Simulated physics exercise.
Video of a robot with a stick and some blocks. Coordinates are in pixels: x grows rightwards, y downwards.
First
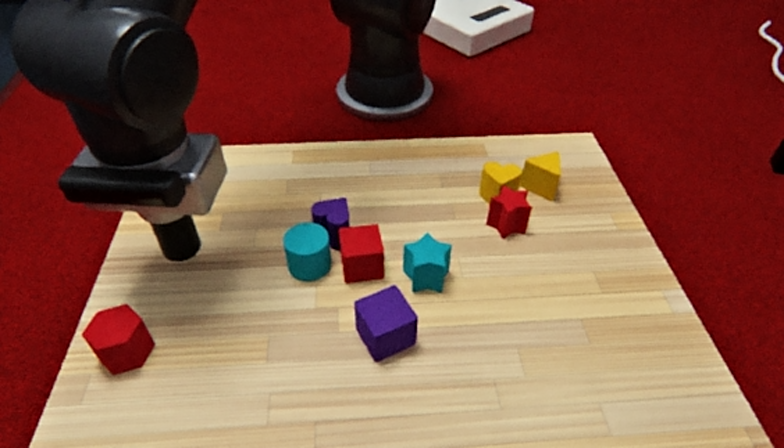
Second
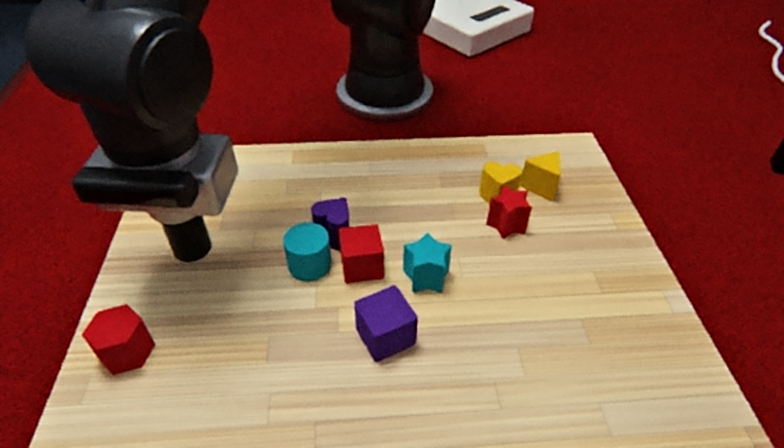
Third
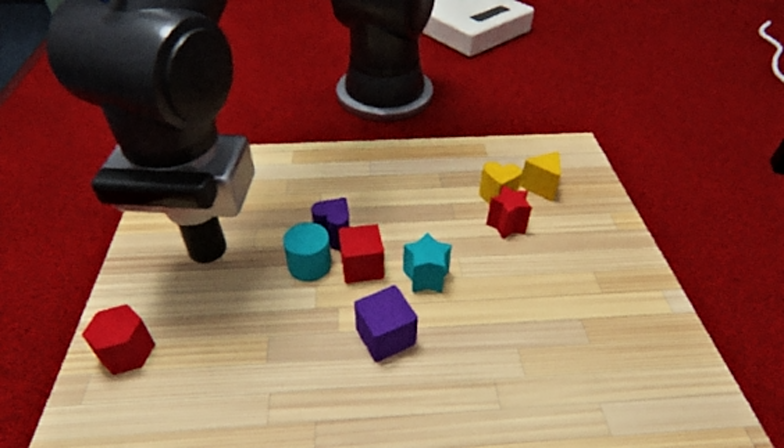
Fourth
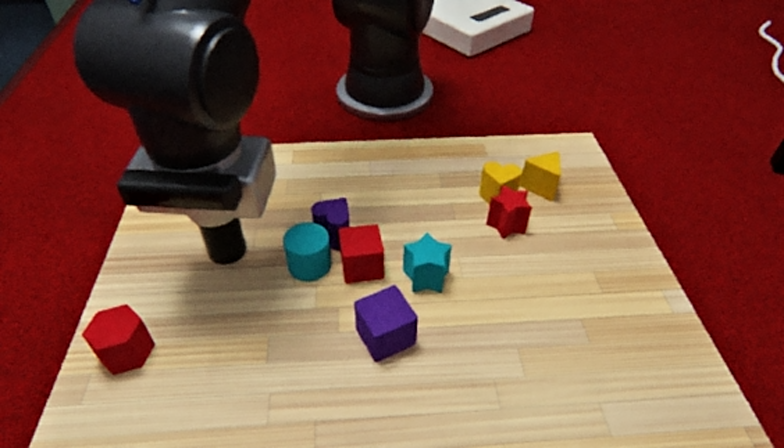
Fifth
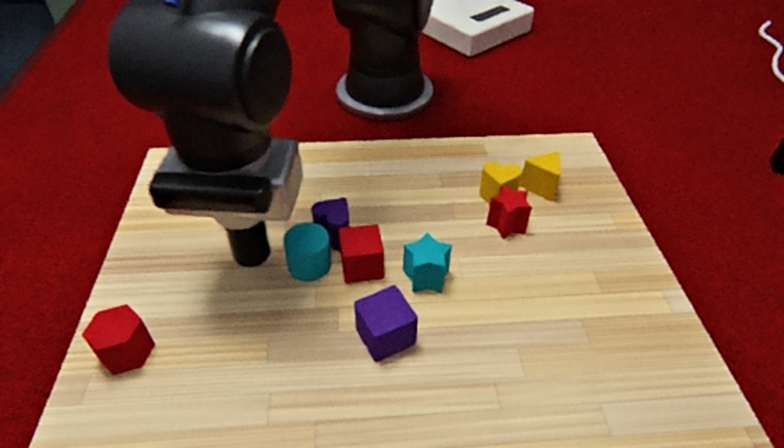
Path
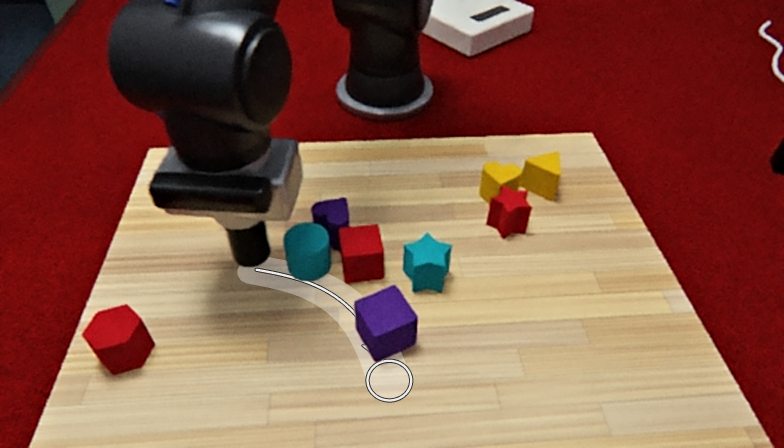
We see a black robot arm with a stick over a wooden board of red, turquoise, purple and yellow blocks. The stick moves right across the left side, nearing the turquoise cylinder, while the blocks stay still.
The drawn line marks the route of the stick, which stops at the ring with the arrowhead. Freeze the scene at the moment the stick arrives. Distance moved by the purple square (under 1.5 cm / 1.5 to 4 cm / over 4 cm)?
It travels more than 4 cm.
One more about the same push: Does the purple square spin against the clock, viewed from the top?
Short answer: Yes.
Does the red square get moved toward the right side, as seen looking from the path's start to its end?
In short: No.
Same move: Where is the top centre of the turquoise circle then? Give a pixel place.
It will end up at (346, 237).
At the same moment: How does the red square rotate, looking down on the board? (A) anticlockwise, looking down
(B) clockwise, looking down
It's B.
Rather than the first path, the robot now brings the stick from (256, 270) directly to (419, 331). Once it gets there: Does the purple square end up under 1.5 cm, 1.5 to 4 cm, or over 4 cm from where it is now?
It shifts by more than 4 cm.
Drawn move, from (256, 270) via (315, 285) and (362, 322), ending at (389, 380).
The first path, step by step. One third of the way, stick at (313, 269); turquoise circle at (343, 236); purple heart block at (335, 207), turned 15° anticlockwise; red square at (388, 234), turned 20° clockwise.
Two thirds of the way, stick at (362, 307); turquoise circle at (346, 237); purple heart block at (335, 207), turned 15° anticlockwise; red square at (391, 234), turned 20° clockwise; purple square at (400, 319), turned 15° anticlockwise.
At the end, stick at (390, 365); turquoise circle at (346, 237); purple heart block at (335, 207), turned 15° anticlockwise; red square at (391, 234), turned 20° clockwise; purple square at (438, 348), turned 75° anticlockwise.
